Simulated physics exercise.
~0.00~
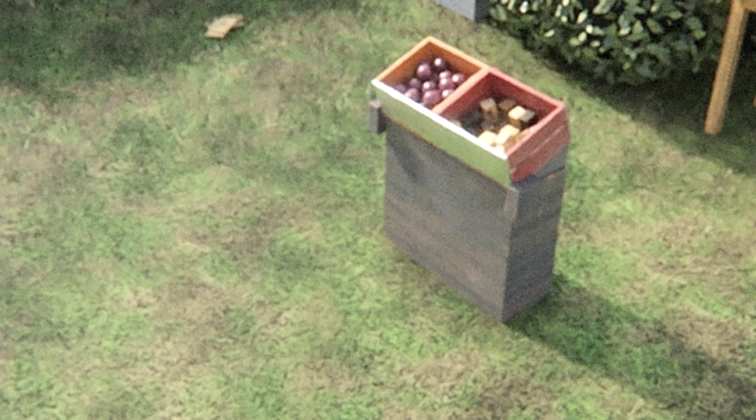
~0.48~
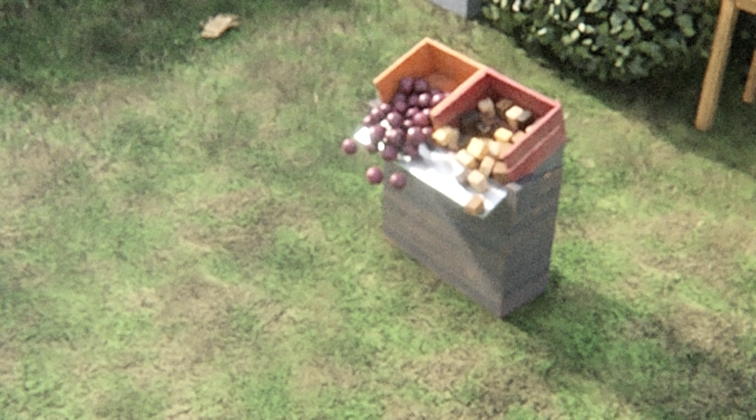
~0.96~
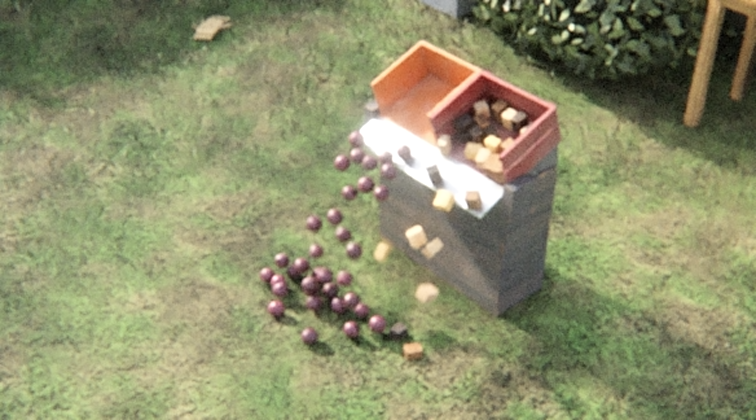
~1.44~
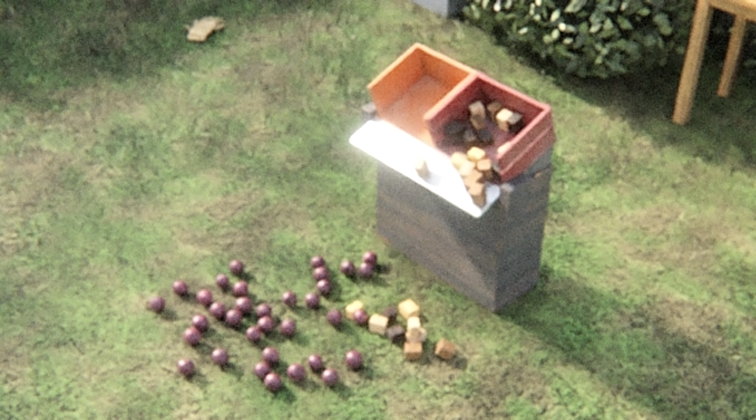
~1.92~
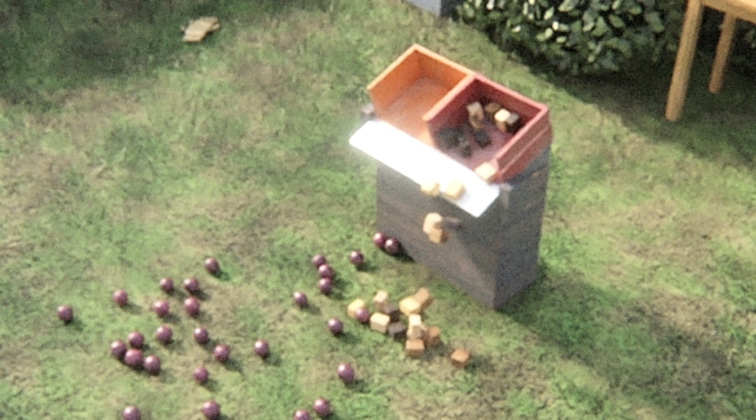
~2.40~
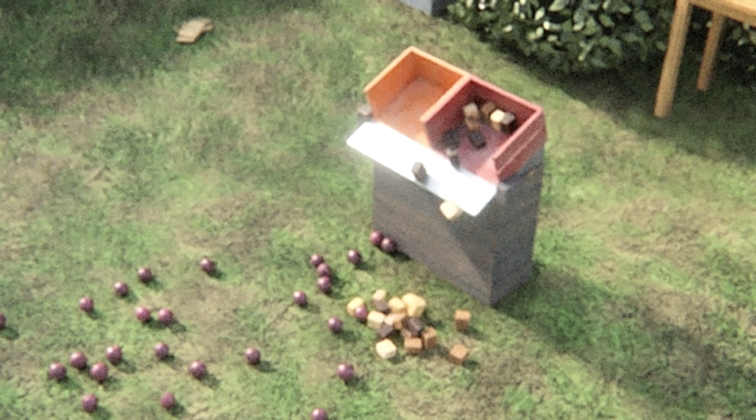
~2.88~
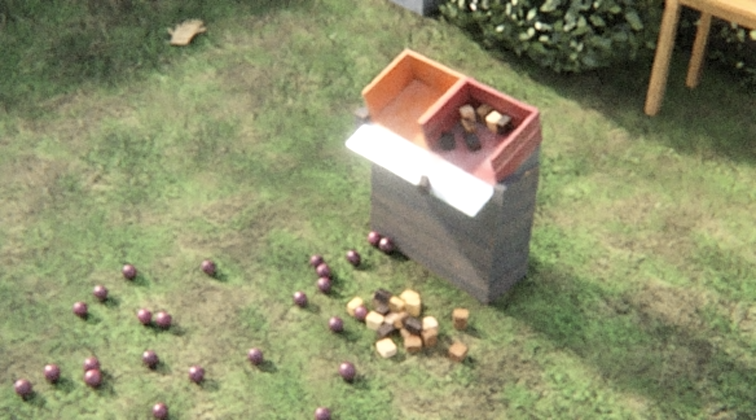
A grey stand's front flap drops, spilling all the onions and most blocks onto grass.
